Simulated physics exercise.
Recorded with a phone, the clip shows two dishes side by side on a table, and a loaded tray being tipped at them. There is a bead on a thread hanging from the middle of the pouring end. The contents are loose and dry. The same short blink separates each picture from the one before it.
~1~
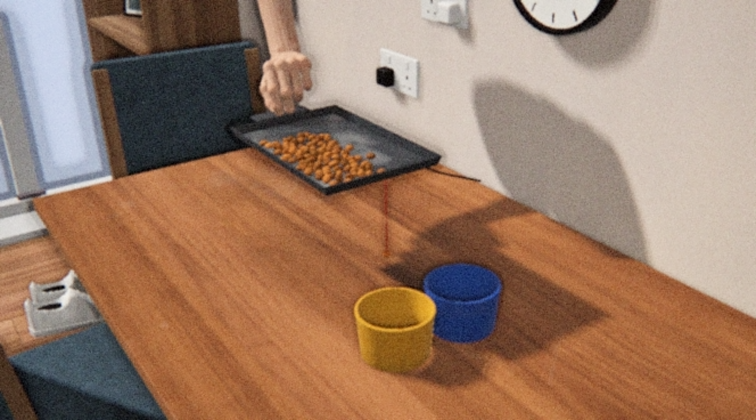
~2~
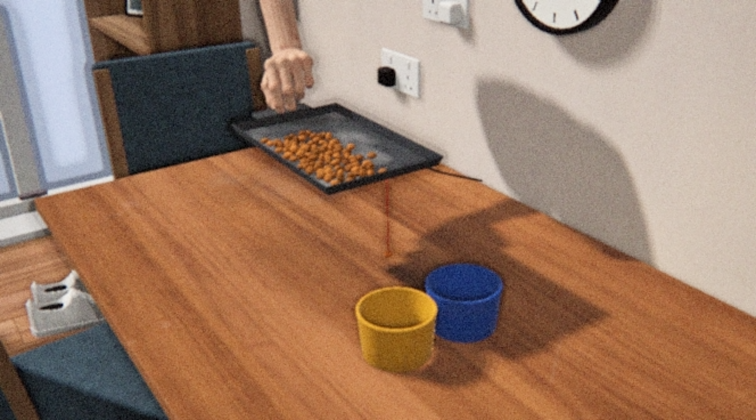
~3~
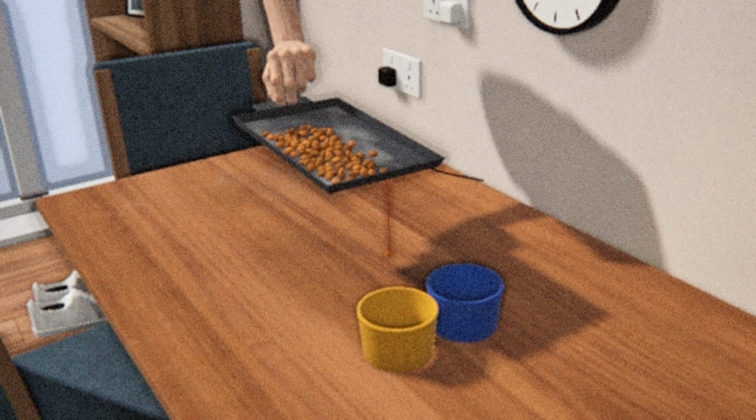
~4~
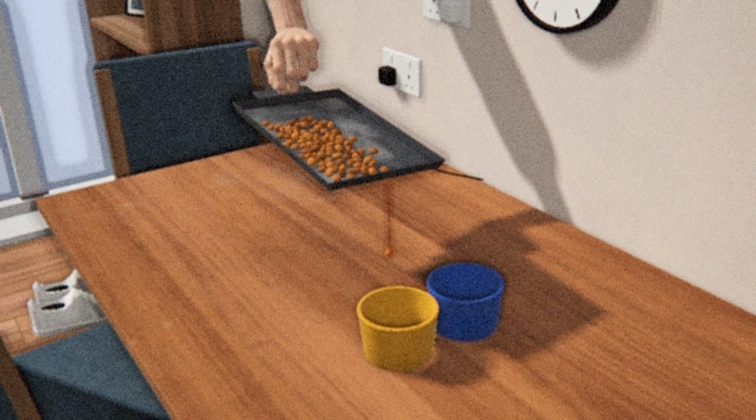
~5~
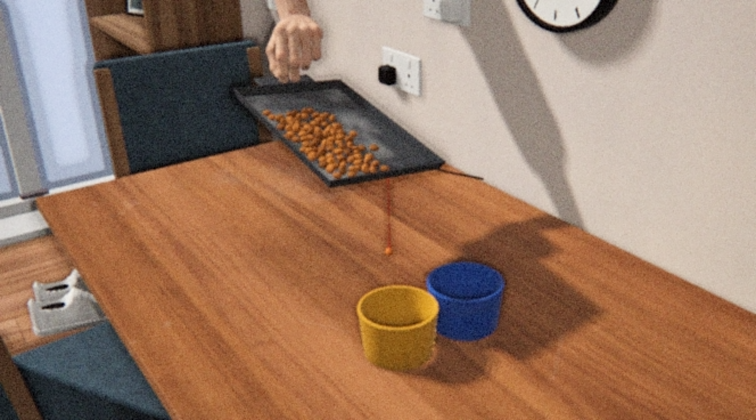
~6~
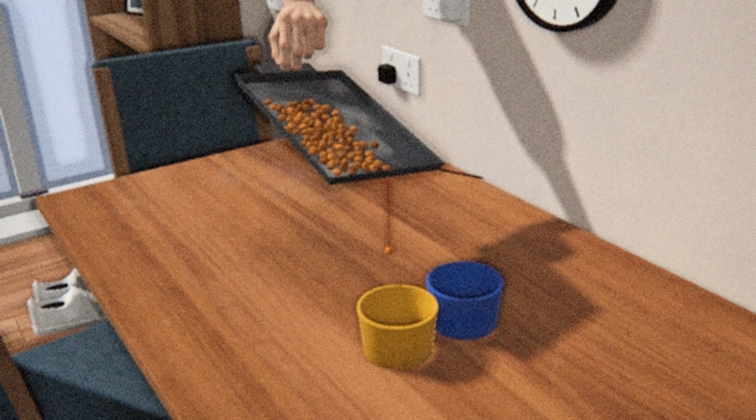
A hand gradually tilts a dark tray of brown kibble above yellow and blue dishes.
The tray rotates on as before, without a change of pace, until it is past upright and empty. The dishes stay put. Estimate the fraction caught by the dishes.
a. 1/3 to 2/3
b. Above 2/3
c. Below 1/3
(c) Below 1/3.
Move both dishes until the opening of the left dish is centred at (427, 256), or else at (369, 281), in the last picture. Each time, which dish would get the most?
Result 1: The left-hand one; result 2: The right-hand one.
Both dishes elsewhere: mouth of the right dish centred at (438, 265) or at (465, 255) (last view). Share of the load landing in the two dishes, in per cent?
About 60% on the first try and 60% on the second.
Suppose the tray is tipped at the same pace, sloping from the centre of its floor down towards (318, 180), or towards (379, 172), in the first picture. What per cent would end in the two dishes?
So it's 0 percent with the first slope and 10 percent with the other.
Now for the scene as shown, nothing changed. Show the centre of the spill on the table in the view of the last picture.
At about (450, 287).
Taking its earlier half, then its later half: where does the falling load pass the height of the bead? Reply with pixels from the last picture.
First part (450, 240), rest (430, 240).
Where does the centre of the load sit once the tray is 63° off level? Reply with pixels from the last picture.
I'd put the middle close to (416, 167).
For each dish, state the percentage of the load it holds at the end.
In per cent, left near 0 and right near 0.
Just after the last frame, tray tipped steeply; the larger part on the tray; just a few outside both; roughly a quarter in the air.
A moment on, tray tipped past a quarter turn; just a few in the left dish; just a few in the right dish; almost all outside both; just a few in the air.
Further on, tray tipped past a quarter turn; just a few in the right dish; almost all outside both.
When it is over, tray tipped past a quarter turn; not one in the left dish; just a few in the right dish; almost all outside both.
